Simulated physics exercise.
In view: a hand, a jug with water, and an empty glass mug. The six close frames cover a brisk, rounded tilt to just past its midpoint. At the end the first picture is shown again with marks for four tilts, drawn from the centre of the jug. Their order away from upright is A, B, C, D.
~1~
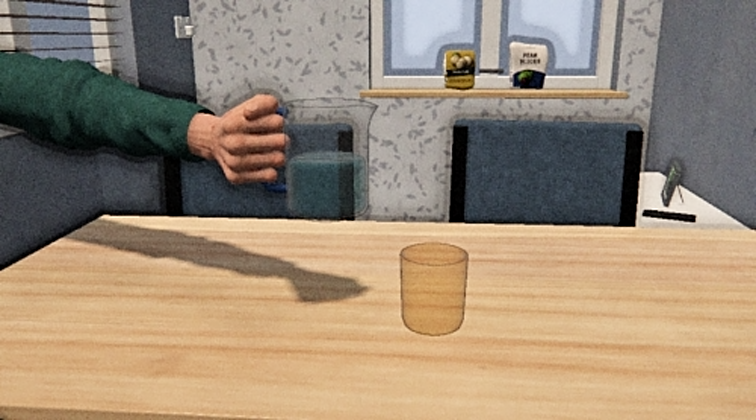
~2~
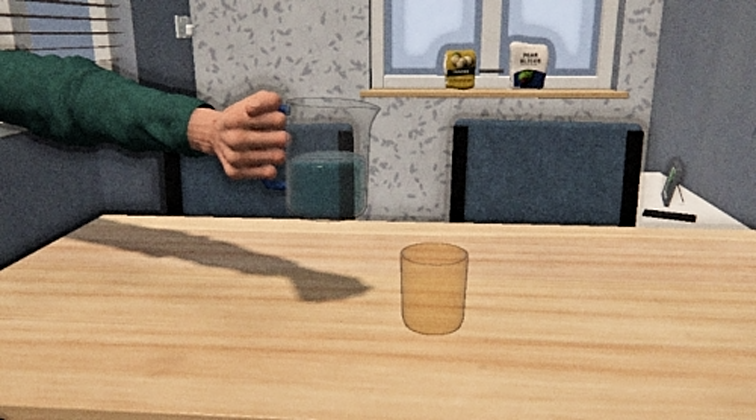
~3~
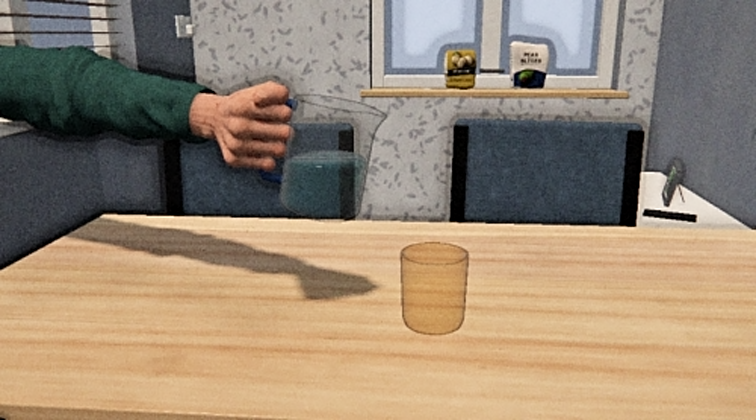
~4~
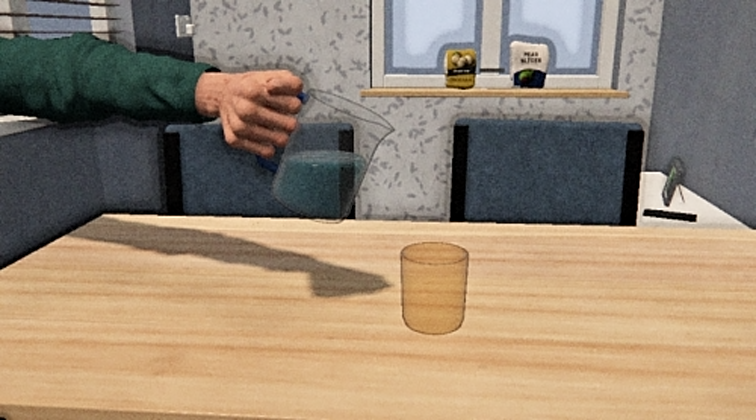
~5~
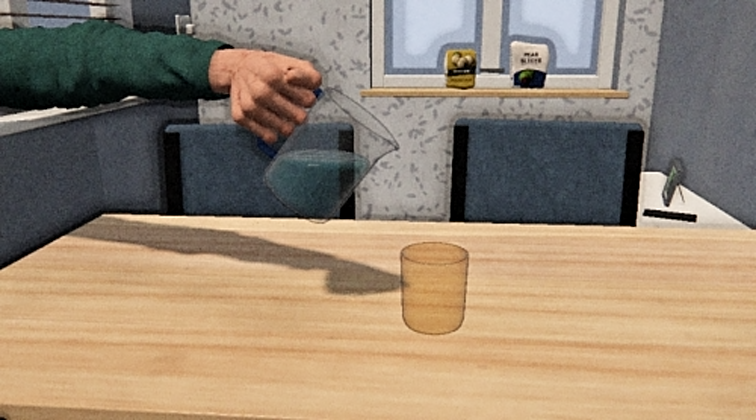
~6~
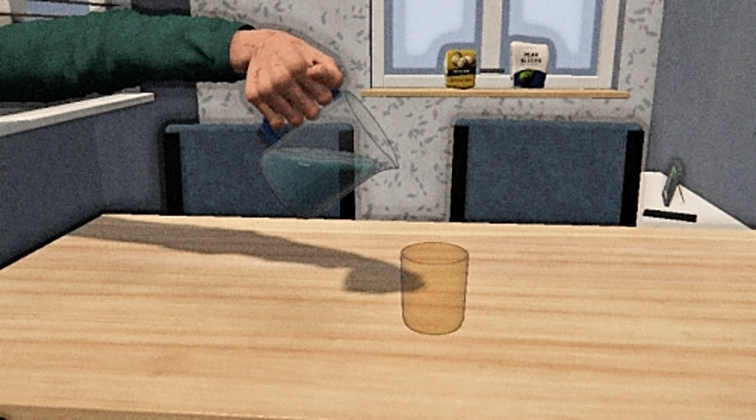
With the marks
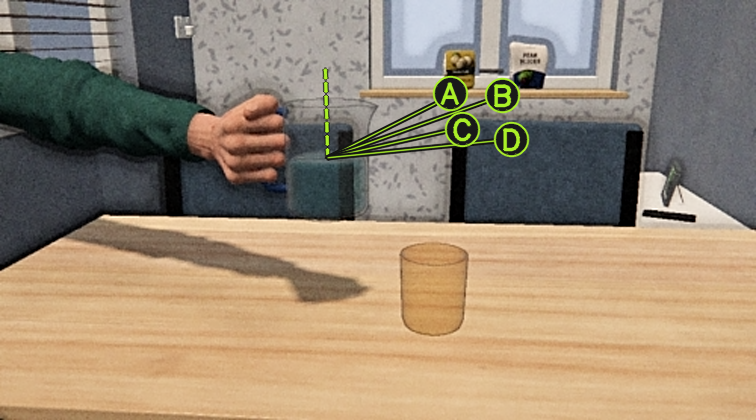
A hand in a dark green sleeve reaches in from the left, holding a clear jug of bluish water upright, then tilts it steadily rightward until it leans steeply, its lip lowering. The still camera looks across a pale wooden table in a room with patterned wallpaper and a window. An empty, amber-looking glass stands right of centre, before two dark blue chairs, while the jug's shadow slides right across the tabletop.
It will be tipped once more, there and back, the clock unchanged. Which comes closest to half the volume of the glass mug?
Line C does it best.
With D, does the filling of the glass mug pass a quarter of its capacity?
Yes.
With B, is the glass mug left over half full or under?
Under.
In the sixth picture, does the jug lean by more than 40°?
Yes, it does.
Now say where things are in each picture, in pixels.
Upright, lip at (376, 106); rim of the glass mug round (434, 253); nothing has left yet, in the first picture.
Tipped about 3°, lip at (379, 108); nothing has left yet, in the second picture.
Tipped about 11°, lip at (386, 116); nothing has left yet, in the third picture.
Tipped about 23°, lip at (393, 129); nothing has left yet, in the fourth picture.
Tipped about 38°, lip at (398, 147); nothing has left yet, in the fifth picture.
Tipped about 53°, lip at (398, 166); nothing has left yet, in the sixth picture.
In lime, A at (435, 103); B at (486, 101); C at (445, 131); D at (494, 141).
If A is chosen, the glass mug ends with about 16 % of what it can hold.
If B is chosen, the glass mug ends with about 33 % of what it can hold.
If C is chosen, the glass mug ends with about 52 % of what it can hold.
If D is chosen, the glass mug ends with about 70 % of what it can hold.
